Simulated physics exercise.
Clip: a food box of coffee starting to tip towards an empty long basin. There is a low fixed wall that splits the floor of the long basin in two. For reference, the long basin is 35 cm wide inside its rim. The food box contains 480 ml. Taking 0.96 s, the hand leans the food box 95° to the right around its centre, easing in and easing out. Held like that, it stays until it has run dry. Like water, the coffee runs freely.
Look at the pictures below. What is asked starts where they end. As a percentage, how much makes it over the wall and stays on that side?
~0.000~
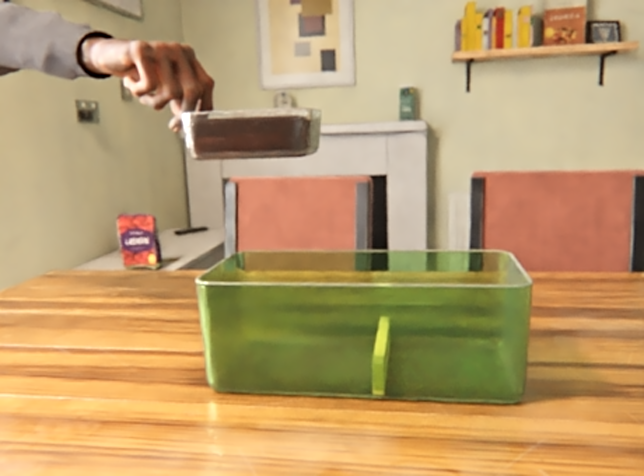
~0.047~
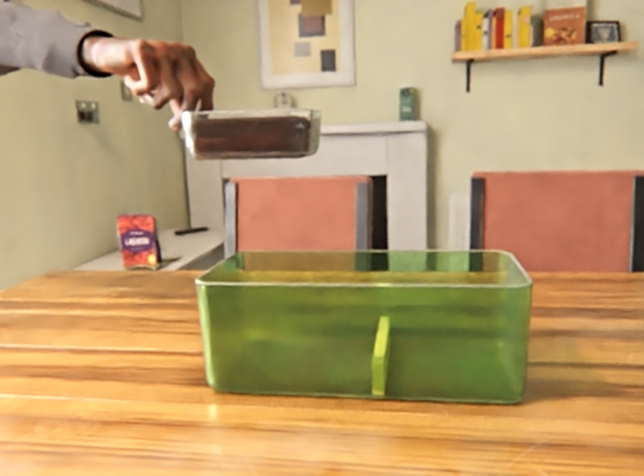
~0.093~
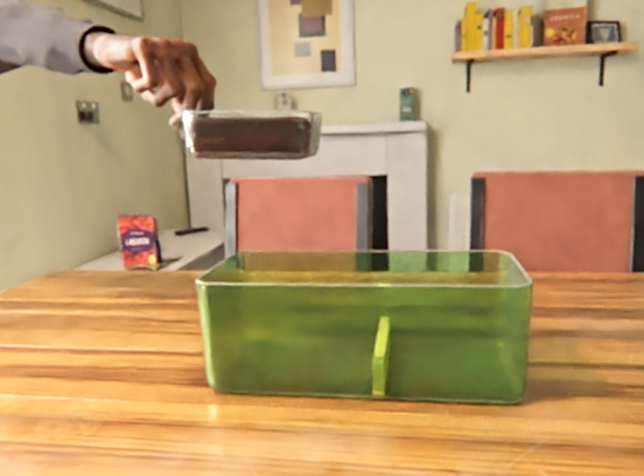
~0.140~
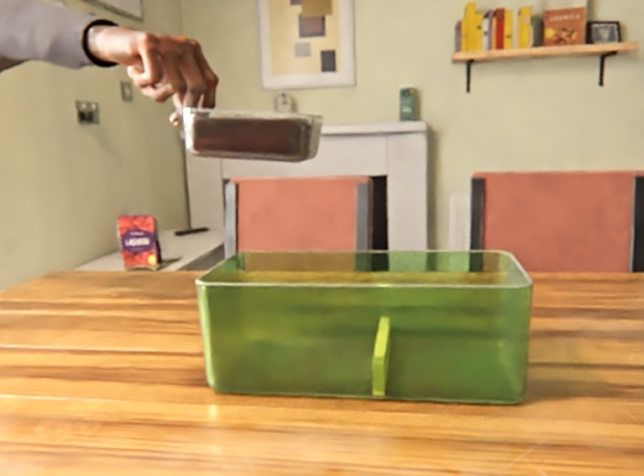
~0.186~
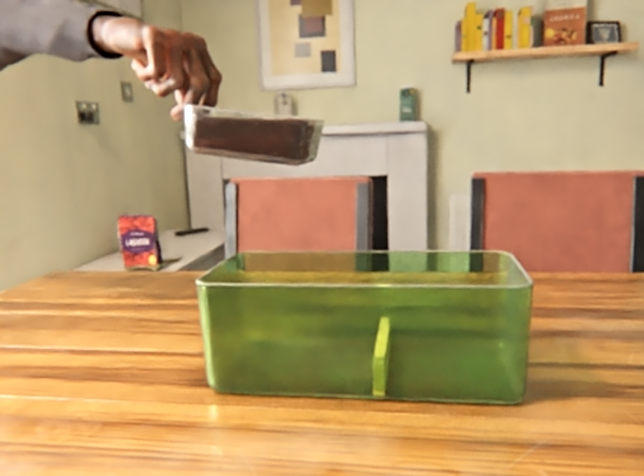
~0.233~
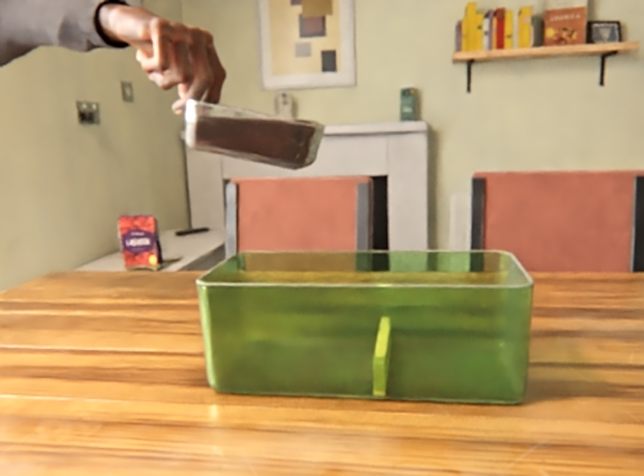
Some 62 per cent makes it over and stays.
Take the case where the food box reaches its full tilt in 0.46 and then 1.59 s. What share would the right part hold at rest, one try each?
Roughly 35 per cent the first time and 60 per cent the second.
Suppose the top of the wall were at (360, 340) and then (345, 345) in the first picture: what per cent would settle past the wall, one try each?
The first try gives 75 percent and the second 80 percent.
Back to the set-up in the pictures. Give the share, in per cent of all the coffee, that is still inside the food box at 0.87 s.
I reckon near 5 per cent still sits there.
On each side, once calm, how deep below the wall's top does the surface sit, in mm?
For the left, around 30 mm; for the right, around 24 mm.
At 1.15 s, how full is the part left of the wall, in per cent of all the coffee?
Roughly 36 in a hundred.
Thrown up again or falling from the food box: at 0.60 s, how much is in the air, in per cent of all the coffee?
Near 50 per cent at that moment.
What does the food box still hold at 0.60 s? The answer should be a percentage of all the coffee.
Near 24 in a hundred.
By 0.60 s the tilt is 66° and 25 per cent is still to pour, 8 is left of the wall and 18 right of it.
By 0.87 s the tilt is 93° and 5 per cent is still to pour, 30 is left of the wall and 61 right of it.
By 1.15 s the tilt is 95° and 0 per cent is still to pour, 36 is left of the wall and 62 right of it.
By 1.46 s the tilt is 95° and 0 per cent is still to pour, 38 is left of the wall and 62 right of it.
At rest 38 per cent lies left of the wall, 62 right of it and 1 outside.
